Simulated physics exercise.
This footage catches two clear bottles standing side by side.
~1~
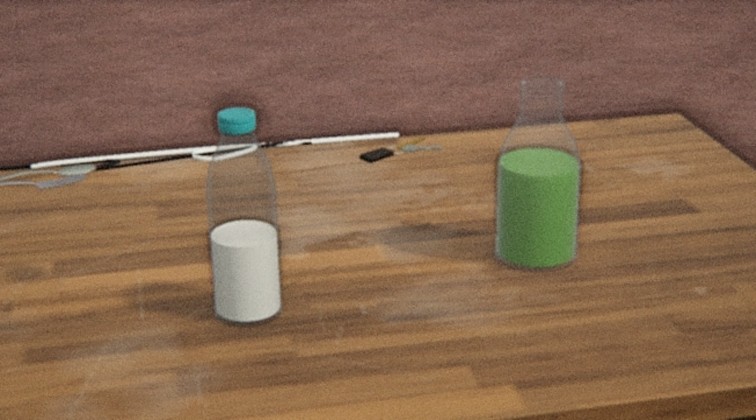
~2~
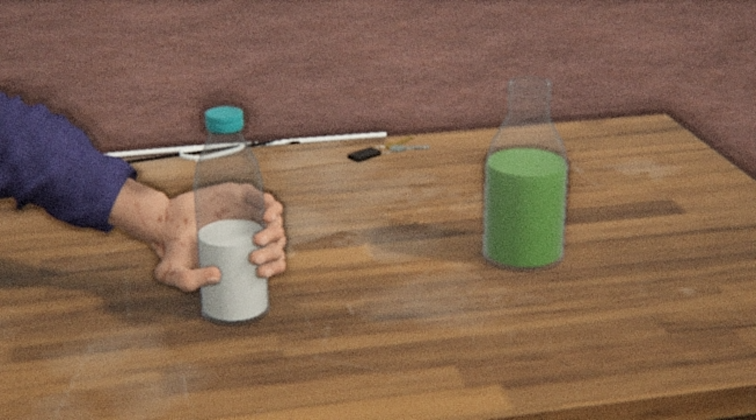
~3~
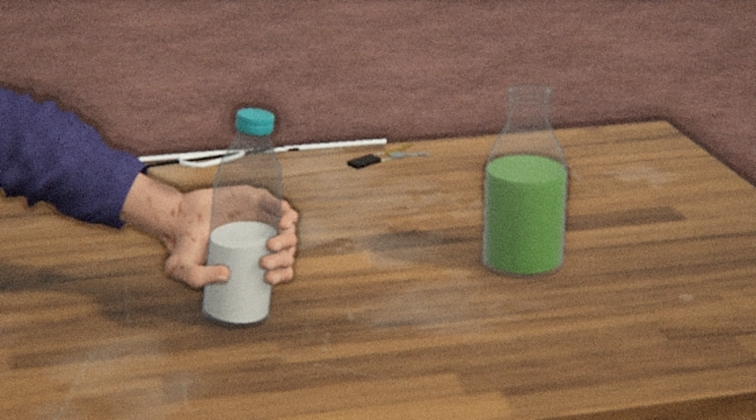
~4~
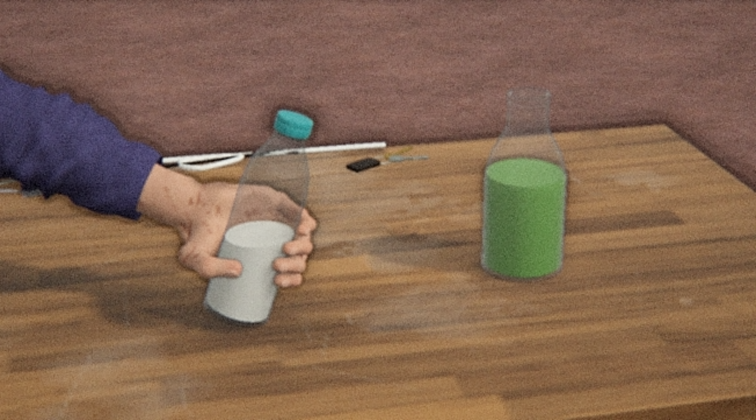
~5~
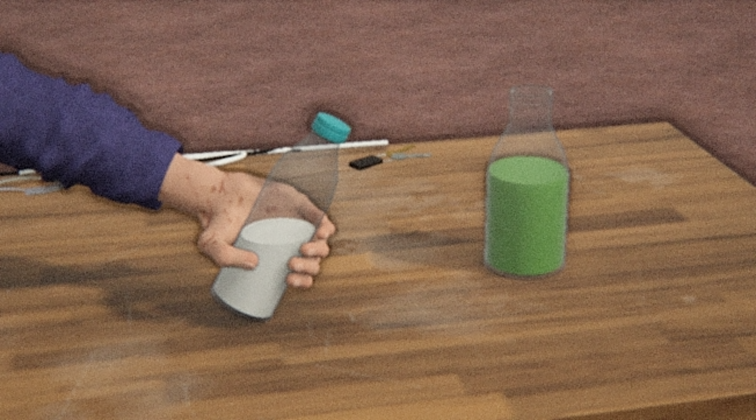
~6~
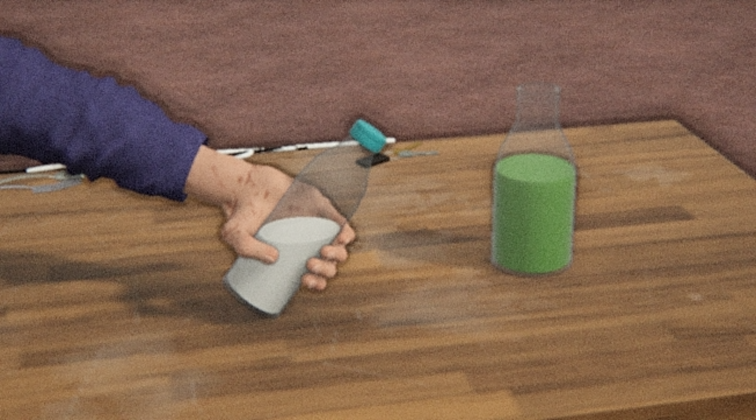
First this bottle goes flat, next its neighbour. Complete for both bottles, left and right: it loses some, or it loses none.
Left bottle: It loses none. Right bottle: It loses some.
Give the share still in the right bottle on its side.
30 per cent, roughly.
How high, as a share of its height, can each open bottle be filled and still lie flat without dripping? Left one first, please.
Roughly 24 % and 16 %.
Shortly, the left bottle is nearly down; left bottle, no leak.
Then, the left bottle lies flat; left bottle, no leak.
At the finish, both lie flat; left bottle, no leak; right bottle, it leaks.
